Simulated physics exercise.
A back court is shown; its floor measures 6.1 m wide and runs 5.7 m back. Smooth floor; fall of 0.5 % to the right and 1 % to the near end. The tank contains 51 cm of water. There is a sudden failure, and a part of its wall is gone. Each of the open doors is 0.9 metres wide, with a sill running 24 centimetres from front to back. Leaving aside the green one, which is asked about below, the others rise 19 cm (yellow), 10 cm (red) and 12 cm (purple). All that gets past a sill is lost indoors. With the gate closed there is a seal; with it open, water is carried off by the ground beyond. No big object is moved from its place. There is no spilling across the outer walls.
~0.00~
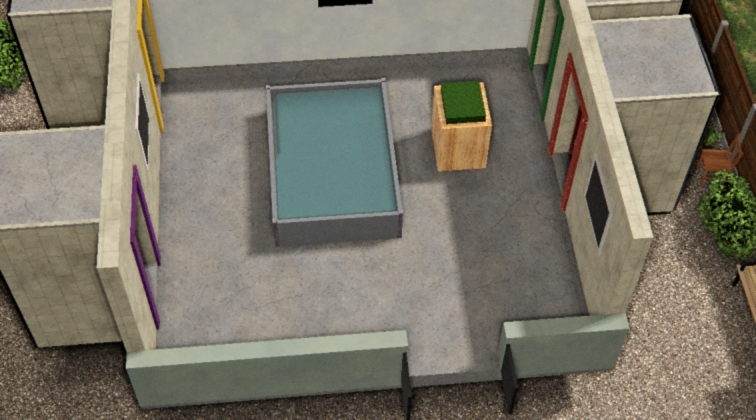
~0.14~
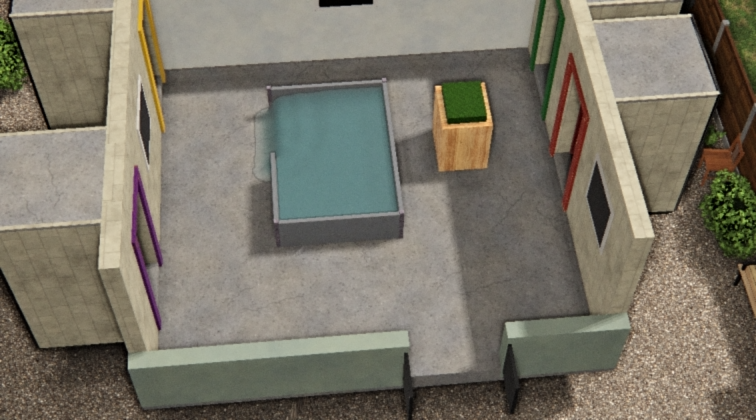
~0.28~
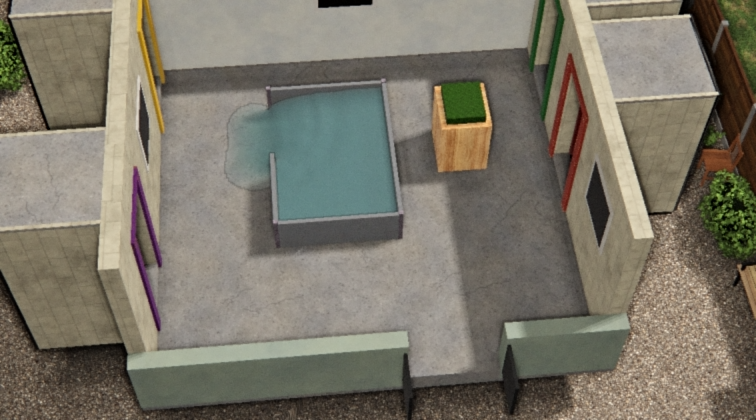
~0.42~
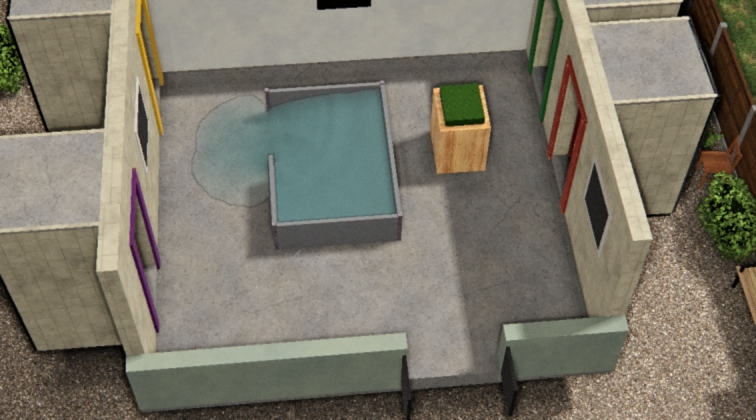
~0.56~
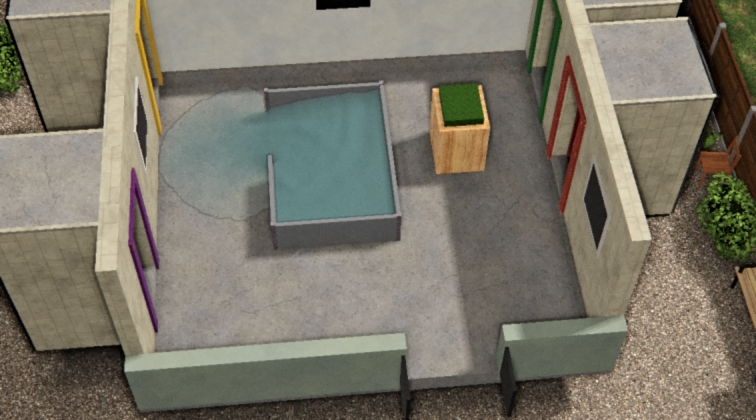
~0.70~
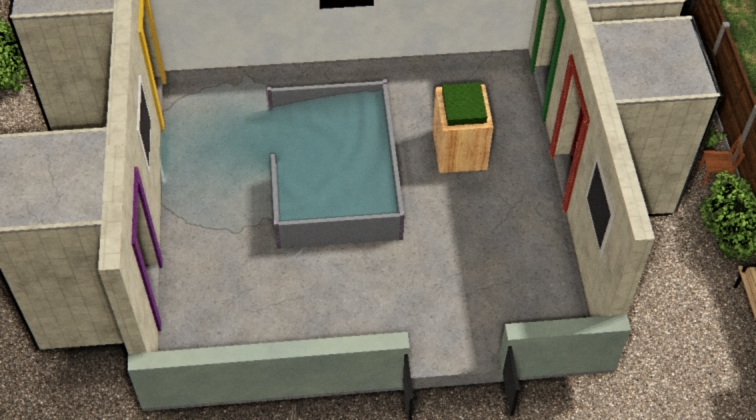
To begin with, a rectangular tank of still water stands in a walled court beside a grass-topped wooden block. Part of the tank's left wall disappears, and water pours through the gap onto the floor. The thin, rounded sheet spreads leftward to the left wall near the yellow doorway, while ripples cross the tank.
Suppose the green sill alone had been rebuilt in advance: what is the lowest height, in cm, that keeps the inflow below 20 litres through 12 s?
About 9 cm.
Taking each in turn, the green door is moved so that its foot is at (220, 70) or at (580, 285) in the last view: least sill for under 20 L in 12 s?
You'd want roughly 18 cm there first, then roughly 9.0 cm.
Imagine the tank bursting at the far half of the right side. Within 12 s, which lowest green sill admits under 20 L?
In that case about 20 cm.
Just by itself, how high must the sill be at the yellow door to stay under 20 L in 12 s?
Roughly 25 cm at yellow.
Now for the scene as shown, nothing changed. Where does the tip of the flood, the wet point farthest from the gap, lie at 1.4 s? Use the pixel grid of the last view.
I'd put the front's tip around (160, 270).
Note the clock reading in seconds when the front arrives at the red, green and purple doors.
The red door at 5.5 seconds, the green door at 4.5 seconds, the purple door at 1.6 seconds.
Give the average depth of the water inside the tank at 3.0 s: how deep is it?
Around 25 centimetres.
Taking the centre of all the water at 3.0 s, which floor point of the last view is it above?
The centre of all the water is around (272, 168).
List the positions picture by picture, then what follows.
Still water, 51 cm deep, in the tank at (332, 151); the green door at (545, 49) is dry, in the first picture.
The gap is at (275, 139), the front 0.3 m out at (260, 176); the back of the tank holds 51 cm, in the second picture.
Water pours out at (274, 140) and has run 0.7 m, to (232, 175); about 8 cm deep outside, 51 cm at the back, in the third picture.
The front is at (199, 173), 1.2 m from the gap at (273, 142); 1.8 m2 of floor is wet, 51 cm left at the back, in the fourth picture.
The front is at (163, 163), 1.7 m from the gap at (272, 142); 2.8 m2 of floor is wet, 51 cm left at the back, in the fifth picture.
The front is at (162, 196), 1.8 m from the gap at (275, 141); 3.6 m2 of floor is wet, 46 cm left at the back; 4.4 m in a straight line remain to the green door at (547, 51), in the sixth picture.
After 1.4 s water covers 15 % of the floor, deepest (32 cm) near (174, 152); it has not reached the green door.
After 3.0 s water covers 40 % of the floor, deepest (28 cm) near (164, 75); it has not reached the green door.
After 12.0 s water covers 95 % of the floor, deepest (12 cm) near (562, 350); 7 cm at the green door, 0 litres in over its 18 cm sill.
At the green door as built, the water arrived by 4.4 s and peaked near 13 cm at 4.8 s.
Run again over the same 12 s with other heights there, 33 litres in over 8 cm, 8 litres over 10.5 cm. The limit of 20 litres is kept from about 9 cm up.
